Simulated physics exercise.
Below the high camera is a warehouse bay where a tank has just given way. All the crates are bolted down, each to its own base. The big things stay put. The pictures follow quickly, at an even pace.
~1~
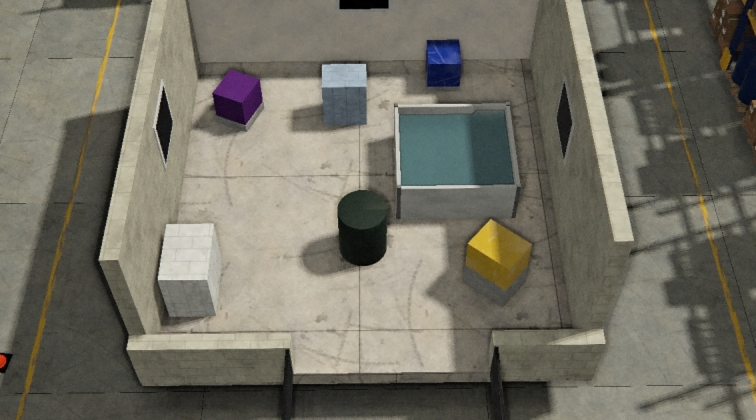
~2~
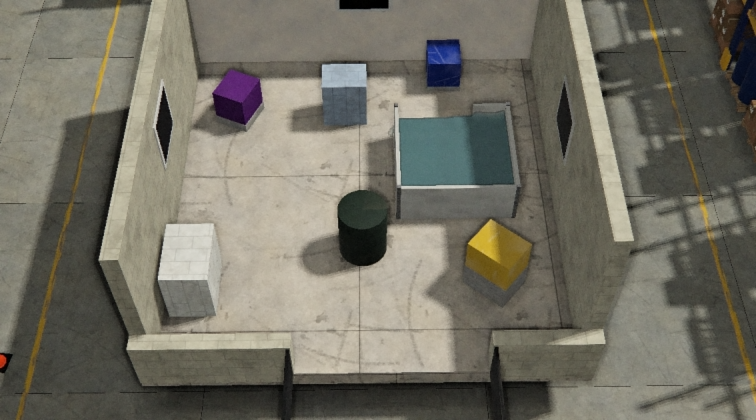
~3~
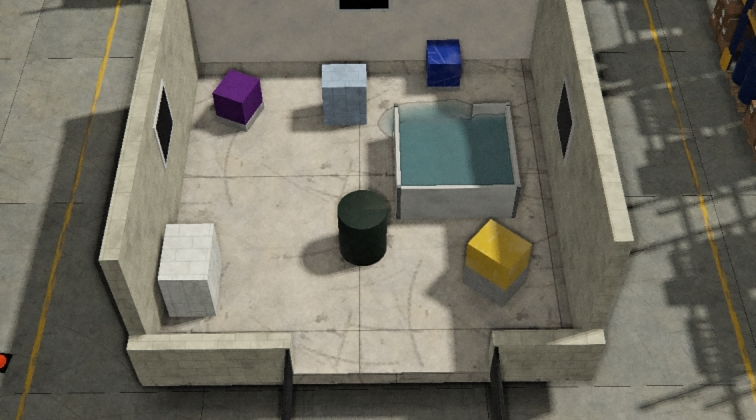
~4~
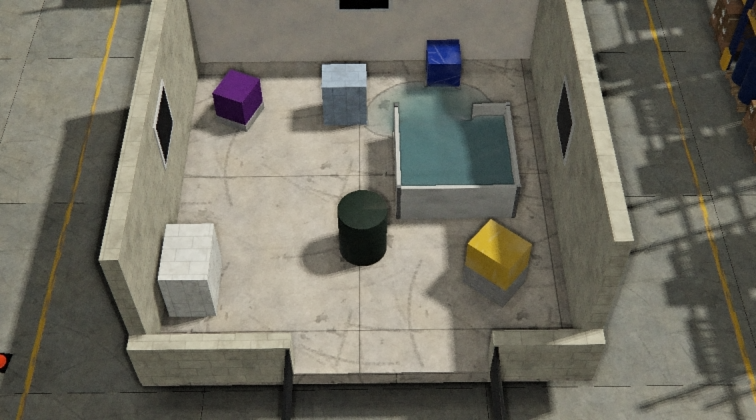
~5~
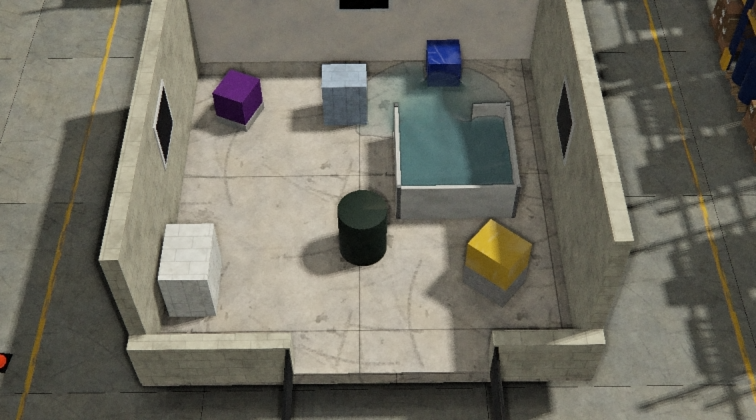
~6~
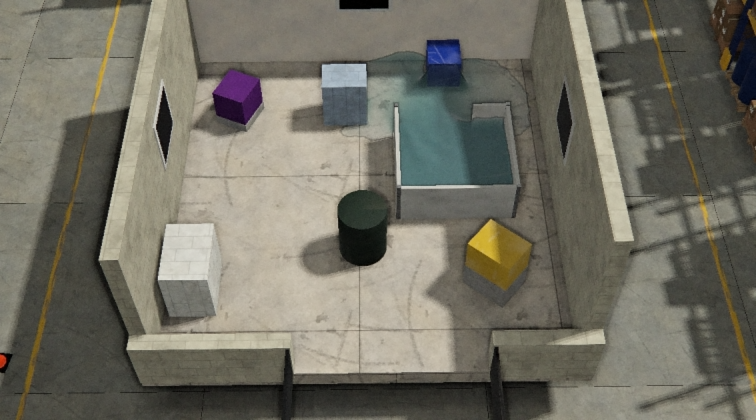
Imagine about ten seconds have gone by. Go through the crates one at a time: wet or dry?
Result: The purple crate is not saved. The yellow crate is saved. The blue crate is not saved.
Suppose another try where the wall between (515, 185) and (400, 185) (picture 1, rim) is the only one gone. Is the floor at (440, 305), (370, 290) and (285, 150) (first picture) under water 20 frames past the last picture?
Read off point by point, the answer is soaking, soaking, not soaked.
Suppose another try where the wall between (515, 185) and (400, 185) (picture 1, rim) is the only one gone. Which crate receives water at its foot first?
I'd go with the yellow crate.
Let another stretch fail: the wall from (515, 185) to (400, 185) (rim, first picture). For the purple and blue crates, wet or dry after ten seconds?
Log: Purple crate stays clear; blue crate stays clear.
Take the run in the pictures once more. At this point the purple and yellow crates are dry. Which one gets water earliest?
Answer: That's the purple crate.
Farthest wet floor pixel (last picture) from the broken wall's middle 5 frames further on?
About at (279, 66).
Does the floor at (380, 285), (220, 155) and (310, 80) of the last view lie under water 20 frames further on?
Status per point, in sequence: Unwetted, then waterlogged, then waterlogged.
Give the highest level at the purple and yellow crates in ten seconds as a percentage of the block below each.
Peak levels: Approx. 140 % then 30 %.
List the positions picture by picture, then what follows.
In the first picture, still water in the water tank at (455, 148).
In the second picture, the front is at a hidden place, out from the gap on the water tank's far side.
In the third picture, water pours out on the water tank's far side and has run to a hidden place.
In the fourth picture, water pours out on the water tank's far side and has run to (470, 89).
In the fifth picture, the front is at (409, 64), out from the gap on the water tank's far side.
In the sixth picture, water pours out on the water tank's far side and has run to (367, 63).
A moment on, water covers 15 % of the floor; the purple crate not reached, the yellow crate not reached, the blue crate water round its plinth.
Next, water covers 25 % of the floor; the purple crate water round its plinth, the yellow crate not reached, the blue crate water round its plinth.
Then, water covers 45 % of the floor; the purple crate water round its plinth, the yellow crate water round its plinth, the blue crate water round its plinth.
Later, water covers 80 % of the floor; the purple crate water round its plinth, the yellow crate water round its plinth, the blue crate water round its plinth.
In the end, water covers 100 % of the floor; the purple crate was topped, the yellow crate stayed above the water, the blue crate was topped.
